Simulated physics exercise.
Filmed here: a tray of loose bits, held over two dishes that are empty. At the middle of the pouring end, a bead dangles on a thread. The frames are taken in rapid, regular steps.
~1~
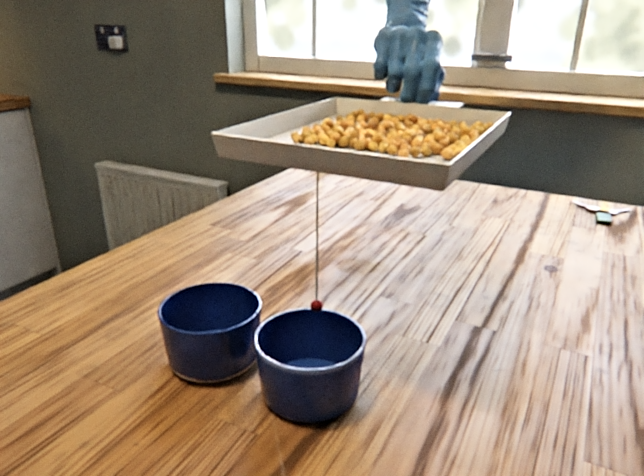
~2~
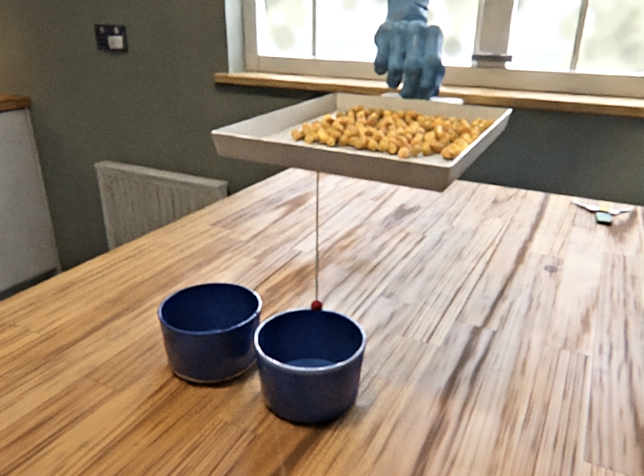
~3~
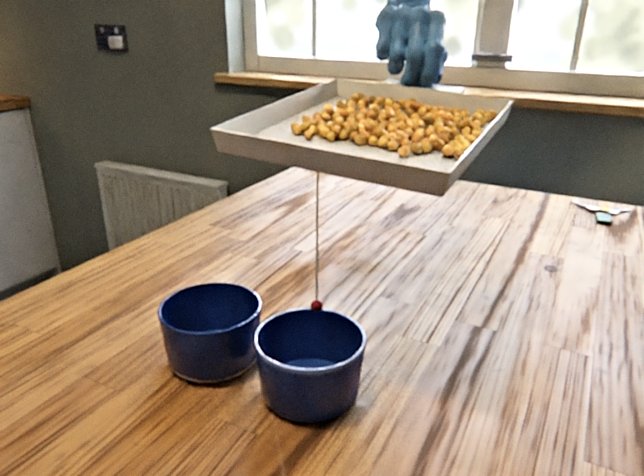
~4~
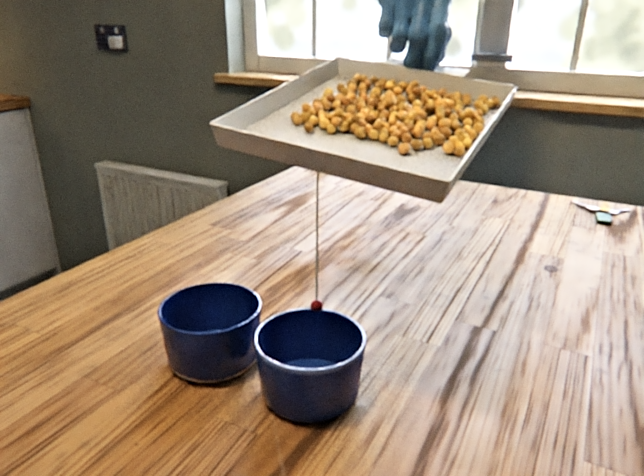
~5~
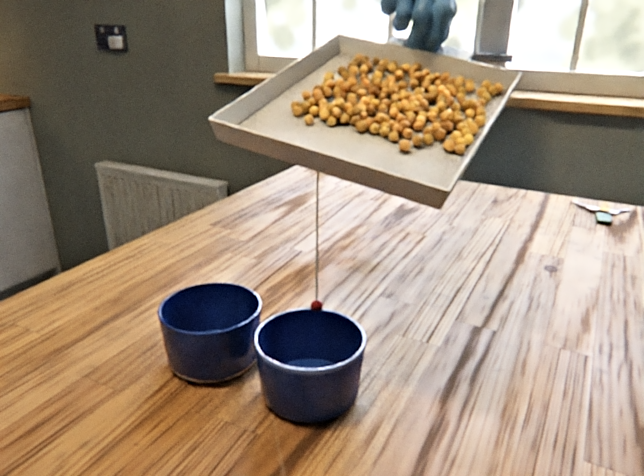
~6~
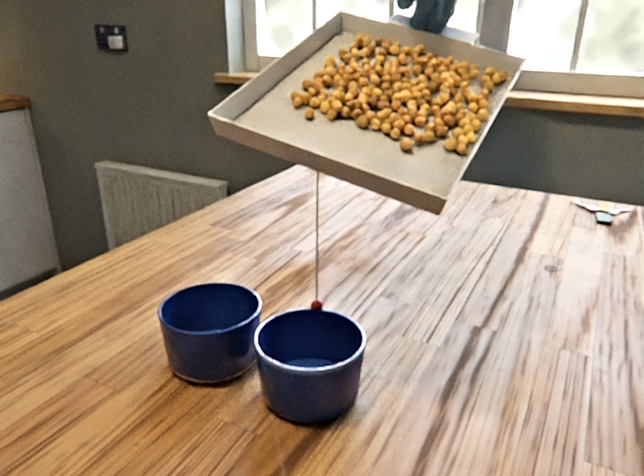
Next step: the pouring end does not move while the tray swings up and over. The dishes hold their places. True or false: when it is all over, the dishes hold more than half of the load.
False.
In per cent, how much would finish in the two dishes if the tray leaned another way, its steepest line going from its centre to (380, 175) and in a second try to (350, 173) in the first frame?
First case about 10 percent; second case about 20 percent.
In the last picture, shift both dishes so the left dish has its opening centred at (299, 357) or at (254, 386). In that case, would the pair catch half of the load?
Place 1: Lower than half; place 2: Lower than half.
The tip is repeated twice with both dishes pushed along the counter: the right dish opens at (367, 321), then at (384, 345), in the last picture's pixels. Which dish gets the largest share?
Placement one: The right-positioned dish. Placement two: The right-positioned dish.
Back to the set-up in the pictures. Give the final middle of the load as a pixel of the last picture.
(409, 421).
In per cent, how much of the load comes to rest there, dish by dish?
For the left dish some 0 %, for the right dish some 10 %.
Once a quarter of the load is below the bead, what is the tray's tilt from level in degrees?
Roughly 100 degrees at that moment.
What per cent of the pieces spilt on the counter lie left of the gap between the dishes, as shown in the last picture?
Left fraction: Around 0 per cent.
Shortly afterwards, tray tipped steeply; all but a few on the tray; only a few outside both; a little in the air.
Next, tray tipped past a quarter turn; near half on the tray; only a few in the right dish; near a quarter outside both; near a quarter in the air.
Some moments later, tray tipped past a quarter turn; a little in the right dish; all but a few outside both.
In the end, tray tipped past a quarter turn; a little in the right dish; none at all in the left dish; all but a few outside both.
